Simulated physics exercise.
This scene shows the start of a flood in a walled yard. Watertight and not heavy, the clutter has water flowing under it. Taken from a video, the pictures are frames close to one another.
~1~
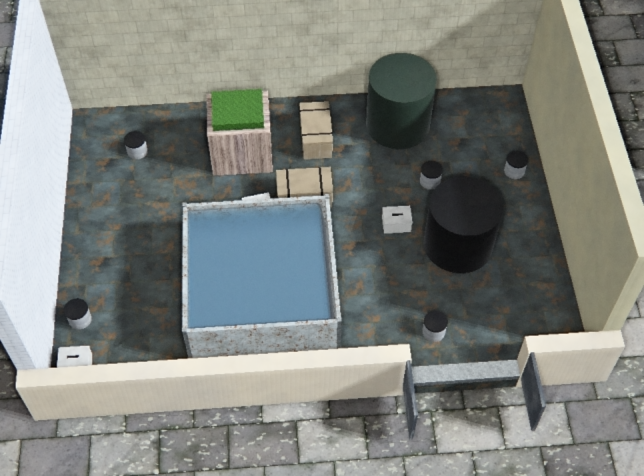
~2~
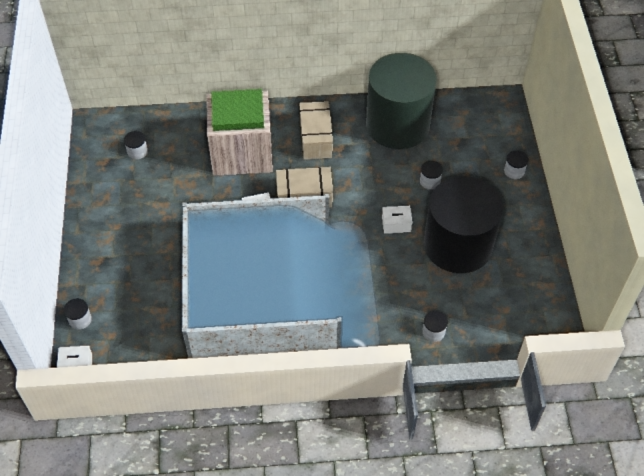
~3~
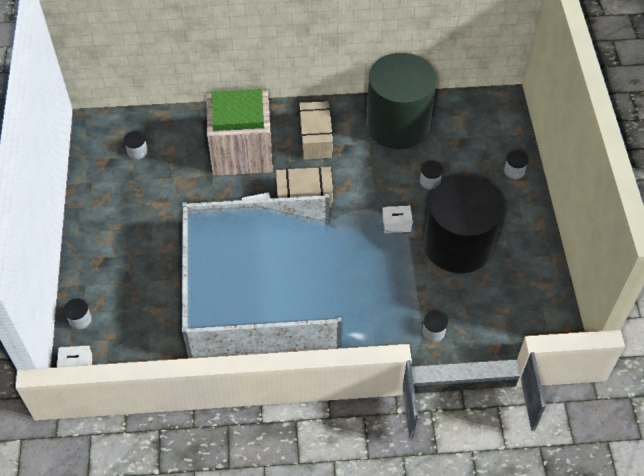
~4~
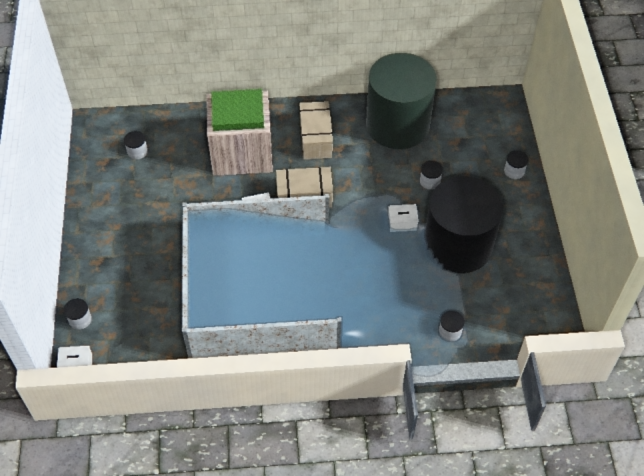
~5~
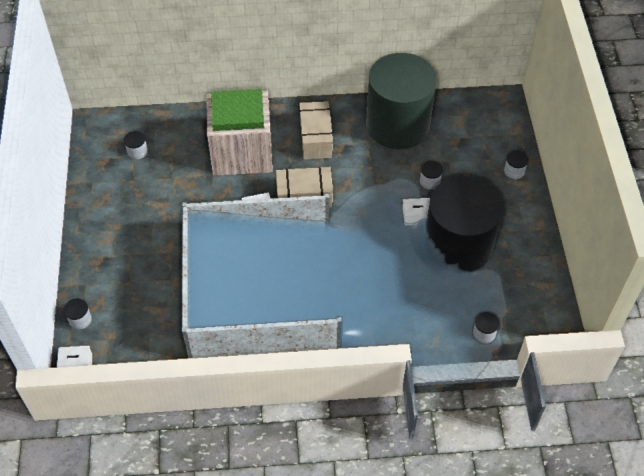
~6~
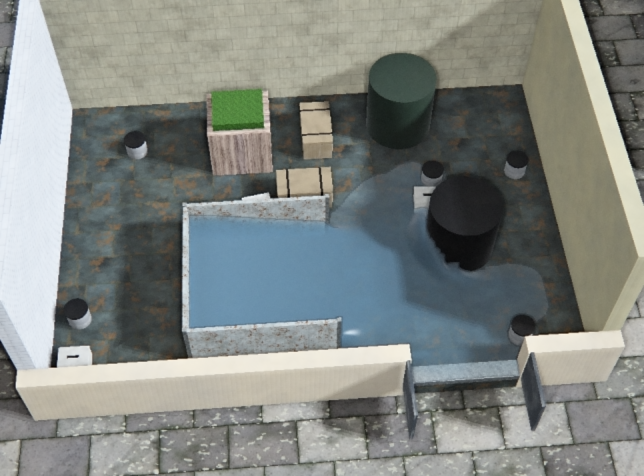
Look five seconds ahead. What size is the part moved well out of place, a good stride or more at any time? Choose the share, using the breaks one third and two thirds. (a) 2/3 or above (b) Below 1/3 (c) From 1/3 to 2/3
From 1/3 to 2/3.
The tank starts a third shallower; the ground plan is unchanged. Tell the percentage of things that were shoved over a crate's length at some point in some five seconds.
About 40 %.
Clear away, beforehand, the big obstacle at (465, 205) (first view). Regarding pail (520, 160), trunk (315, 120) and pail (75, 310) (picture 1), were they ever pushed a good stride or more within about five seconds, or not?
Went a long way, then went a long way, then never got far.
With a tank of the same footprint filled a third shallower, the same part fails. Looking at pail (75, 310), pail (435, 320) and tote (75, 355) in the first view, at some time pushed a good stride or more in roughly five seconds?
In the order asked: Below that distance, over that distance and below that distance.
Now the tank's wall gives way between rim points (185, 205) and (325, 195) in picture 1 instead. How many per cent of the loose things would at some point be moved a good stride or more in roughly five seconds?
I'd put it at about 80 percent.
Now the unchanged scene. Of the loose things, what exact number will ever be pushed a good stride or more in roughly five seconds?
The count is 4.
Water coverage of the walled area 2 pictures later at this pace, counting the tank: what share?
35 in a hundred, roughly.
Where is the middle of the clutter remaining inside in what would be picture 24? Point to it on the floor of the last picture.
Their centre sits close to (310, 178) on the floor of the last picture.
A moment on, 3 of 10 are well off their spots; 1 afloat.
Next, 3 of 10 are well off their spots; 4 afloat.
Later, 4 of 10 are well off their spots; 4 afloat.
In the end, 4 of 10 are well off their spots, and 4 have been at some point; 5 afloat.
